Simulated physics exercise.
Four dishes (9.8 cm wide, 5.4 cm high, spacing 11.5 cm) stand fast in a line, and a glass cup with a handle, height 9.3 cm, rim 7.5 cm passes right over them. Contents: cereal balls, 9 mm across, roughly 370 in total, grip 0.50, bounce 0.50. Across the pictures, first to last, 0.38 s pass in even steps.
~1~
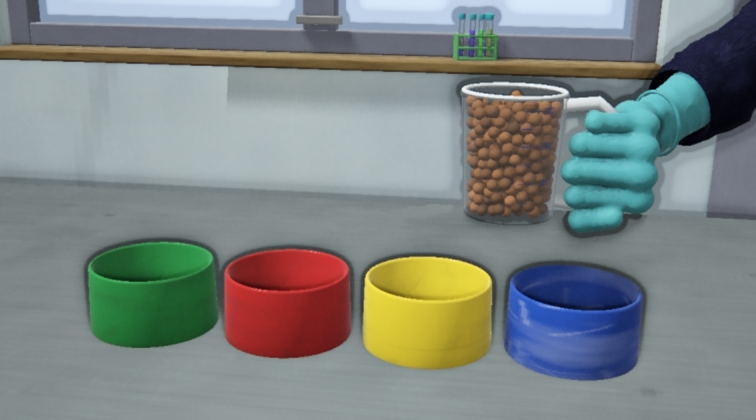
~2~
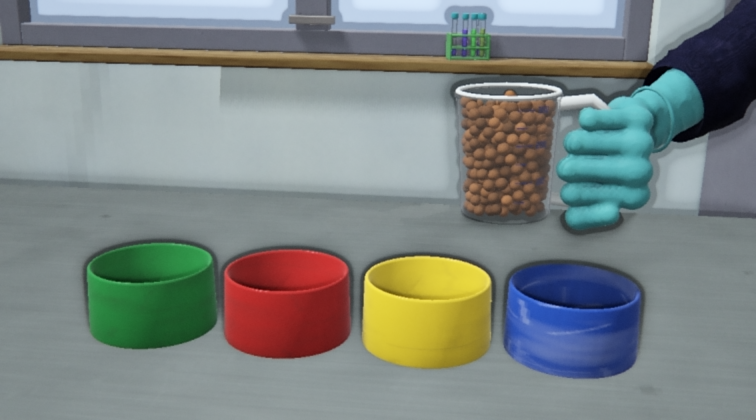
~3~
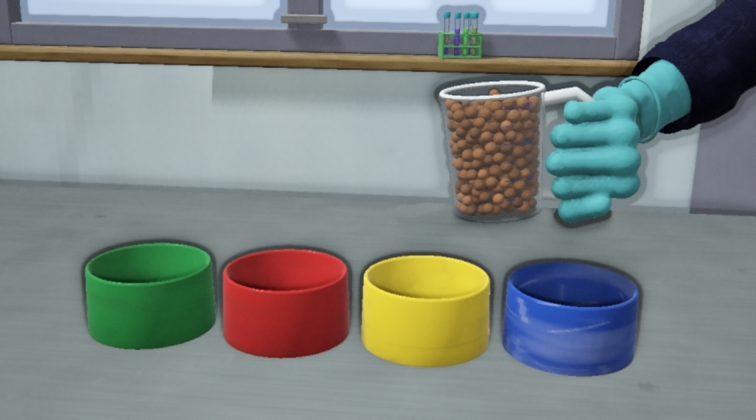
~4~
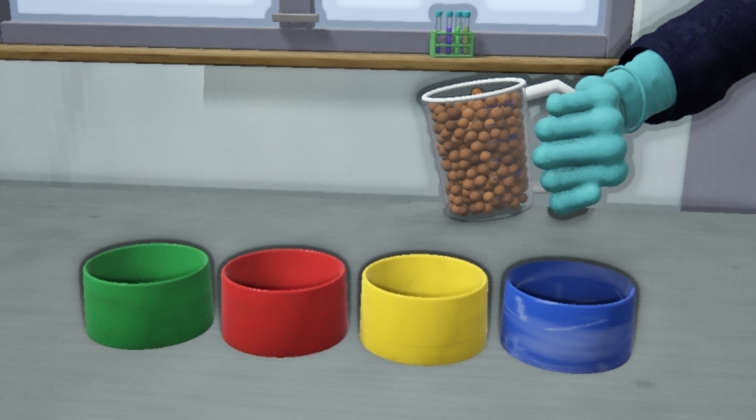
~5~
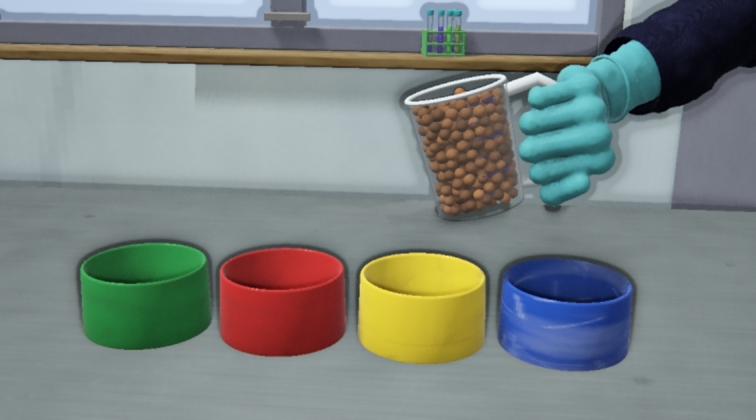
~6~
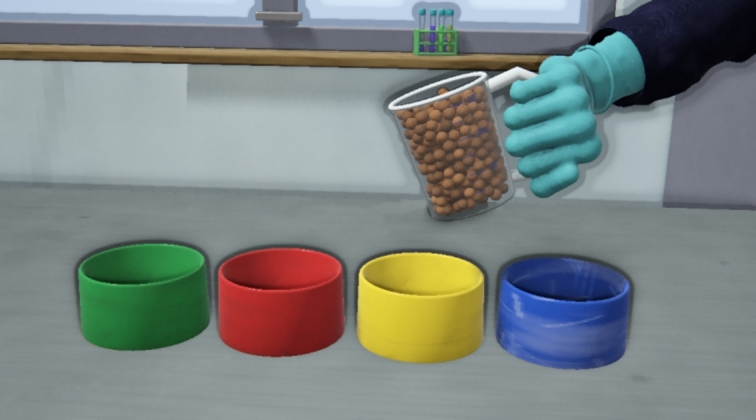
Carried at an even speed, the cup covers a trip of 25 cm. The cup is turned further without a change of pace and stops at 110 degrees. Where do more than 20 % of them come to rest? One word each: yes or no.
Red: No; blue: No; green: Yes; yellow: No; counter: No.
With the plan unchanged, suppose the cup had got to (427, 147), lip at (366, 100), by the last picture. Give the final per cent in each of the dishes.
Final shares - red 0 %, blue 0 %, green 90 %, yellow 0 %.
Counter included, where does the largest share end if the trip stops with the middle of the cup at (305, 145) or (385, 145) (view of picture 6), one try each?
I'd bet on red for the first try and red for the second.
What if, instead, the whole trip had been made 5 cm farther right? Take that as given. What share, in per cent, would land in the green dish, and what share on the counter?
In that case the green dish gets 50 and the counter 20.
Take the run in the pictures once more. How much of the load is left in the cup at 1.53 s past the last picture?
Somewhere near 55 per cent of the load.
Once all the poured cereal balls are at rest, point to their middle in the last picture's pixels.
My guess is close to (136, 297).
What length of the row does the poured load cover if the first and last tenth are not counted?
Some 7 centimetres.
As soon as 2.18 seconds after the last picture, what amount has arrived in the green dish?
About 85 percent up to now.
Then, 0.92 s after the last picture, tilt 76 degrees; cup holds 100 %.
Then, 1.53 s after the last picture, tilt 110 degrees; cup holds 55 %, green 30 %.
Then, 2.18 s after the last picture, tilt 110 degrees; cup holds 5 %, green 85 %.
In the end, red 0 %, blue 0 %, green 90 %, yellow 0 %, counter 10 %.
